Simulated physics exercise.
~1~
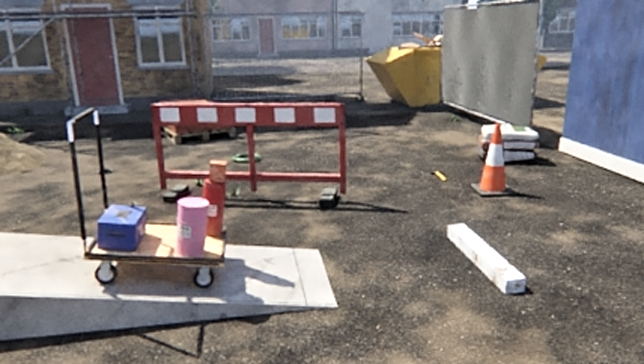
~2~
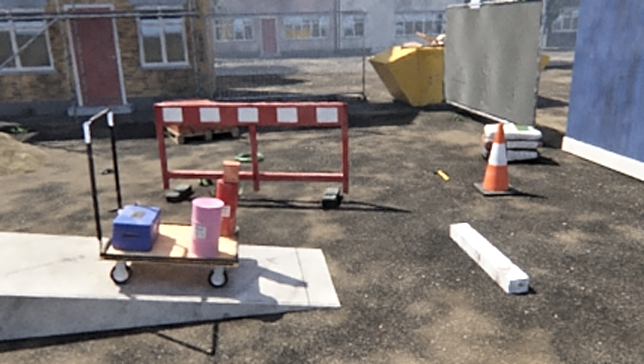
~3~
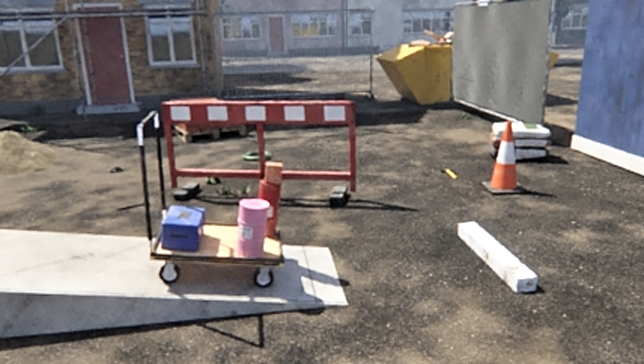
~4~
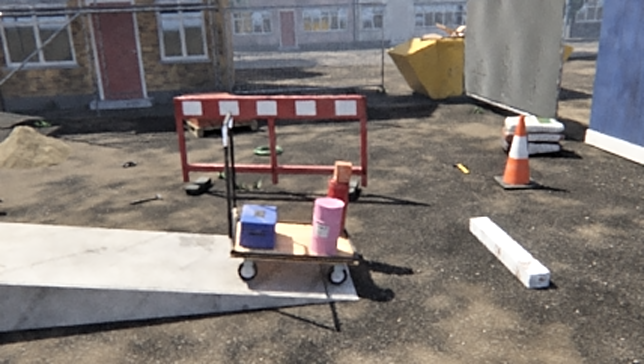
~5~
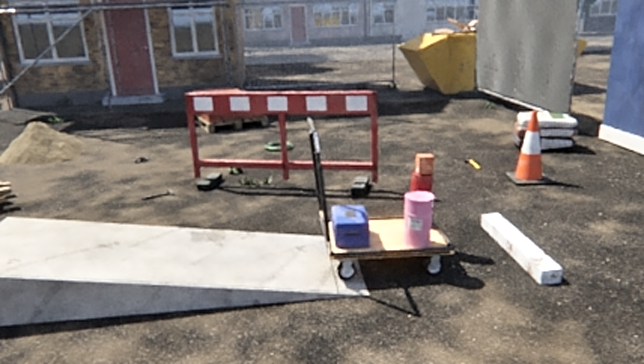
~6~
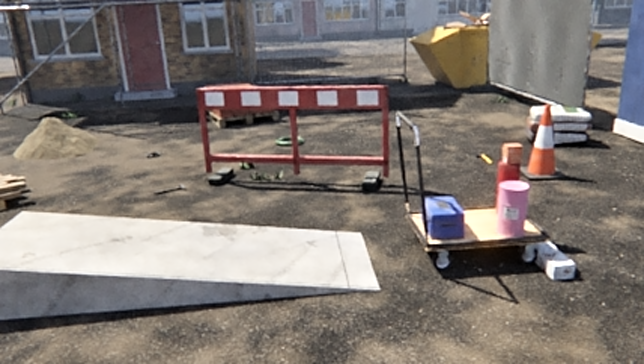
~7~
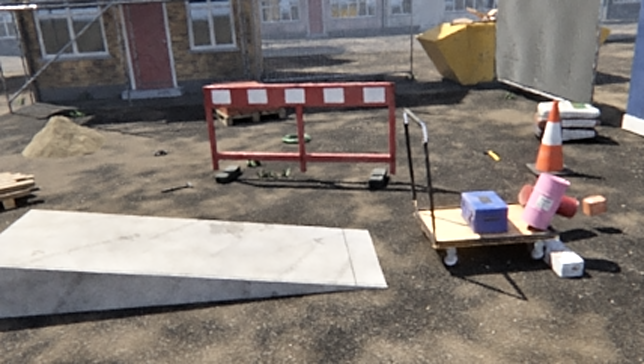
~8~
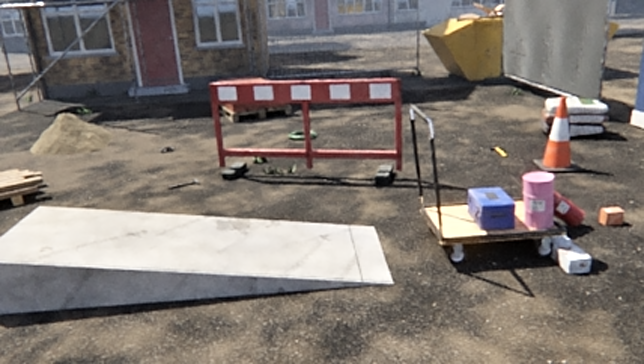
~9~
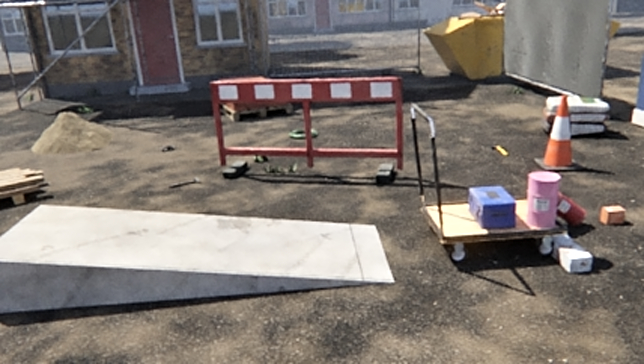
On a sunlit building site with a red and white barrier, a yellow skip and a traffic cone, a flat trolley stands on a pale ramp. It carries a blue toolbox, a pink canister and a red canister with a small orange box on top. The trolley rolls down to the right, leaves the ramp and crosses the dark ground to a white kerb, where it stops. The orange box and red canister topple off the far end as the pink canister tips, then settles upright. The box and red canister end up on the ground, while the toolbox and pink canister remain aboard.
